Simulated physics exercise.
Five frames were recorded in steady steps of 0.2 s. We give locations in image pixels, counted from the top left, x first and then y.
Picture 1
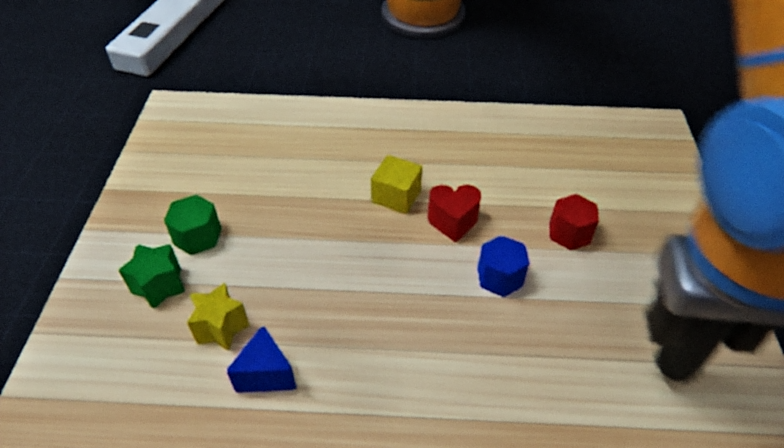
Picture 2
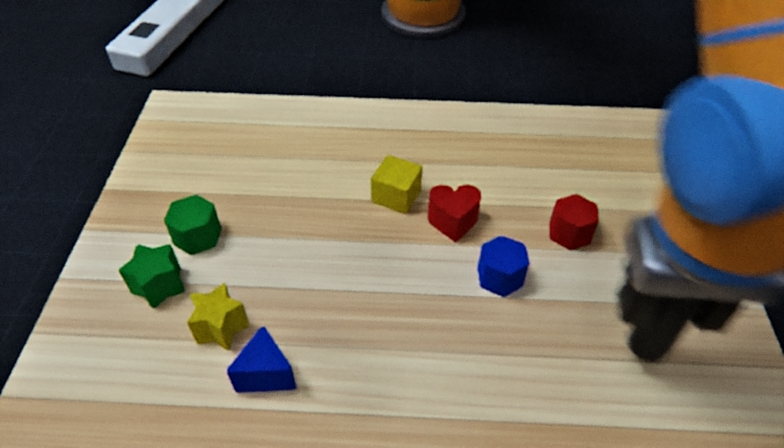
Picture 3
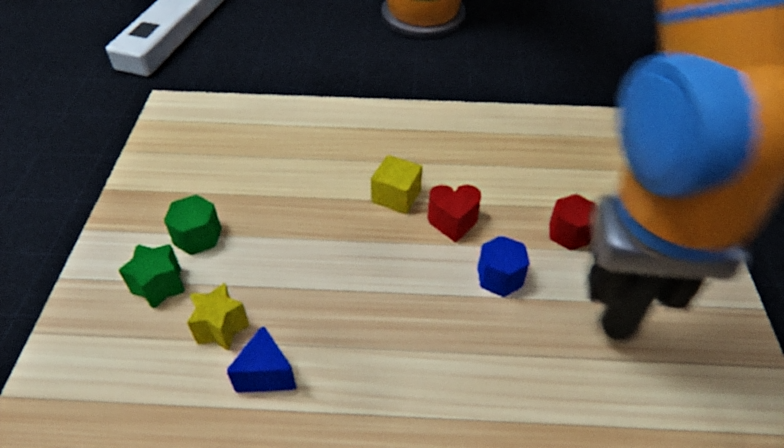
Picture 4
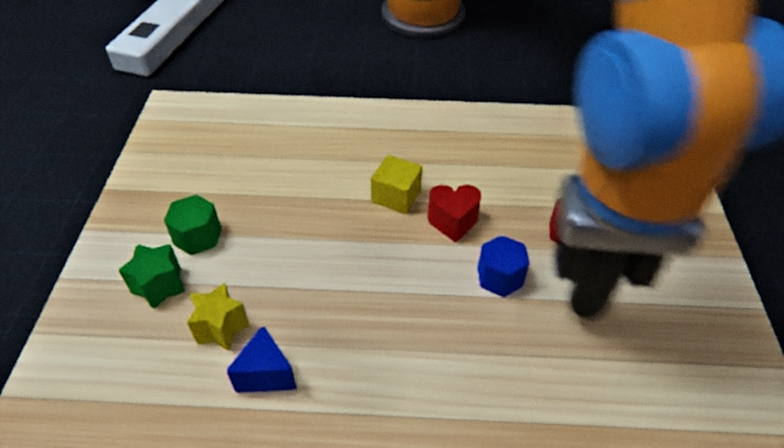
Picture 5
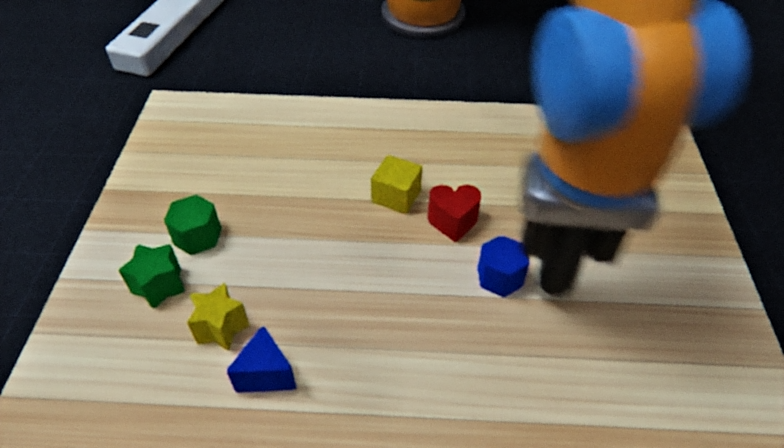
A robotic arm moving left and slightly away over a wooden board toward a blue six-sided block, the colourful blocks staying still.
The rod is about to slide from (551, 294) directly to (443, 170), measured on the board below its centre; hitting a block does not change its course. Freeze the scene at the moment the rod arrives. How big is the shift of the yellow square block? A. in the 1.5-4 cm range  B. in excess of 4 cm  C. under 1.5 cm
The correct letter is C.
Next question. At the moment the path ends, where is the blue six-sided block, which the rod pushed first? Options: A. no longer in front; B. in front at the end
I choose A.
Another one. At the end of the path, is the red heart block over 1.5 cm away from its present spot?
Yes, that is what happens.
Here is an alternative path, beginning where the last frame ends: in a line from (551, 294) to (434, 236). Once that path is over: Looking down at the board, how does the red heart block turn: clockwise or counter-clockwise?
Twists clockwise.
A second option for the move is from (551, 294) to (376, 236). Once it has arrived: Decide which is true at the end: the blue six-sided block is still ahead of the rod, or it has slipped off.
It sits in front of the rod.
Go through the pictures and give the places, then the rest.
In the first frame, tip of the rod (675, 365), middles of tops, yellow square block (397, 172), red heart block (456, 198), blue six-sided block (506, 254).
In the second frame, rod (648, 346), nothing pushed.
In the third frame, rod (618, 325), nothing pushed.
In the fourth frame, rod (587, 304), nothing pushed.
In the fifth frame, rod (555, 282), yellow square block (397, 172), red heart block (456, 198), blue six-sided block (506, 254).
The first path, step by step. One third of the way, rod (513, 236); blue six-sided block (490, 249), turned 20° anticlockwise.
Two thirds of the way, rod (475, 194); red heart block (442, 191), turned 45° anticlockwise; blue six-sided block (490, 249), turned 20° anticlockwise.
At the end, rod (444, 158); yellow square block unmoved; red heart block (439, 189), turned 60° anticlockwise; blue six-sided block (490, 249), turned 20° anticlockwise.
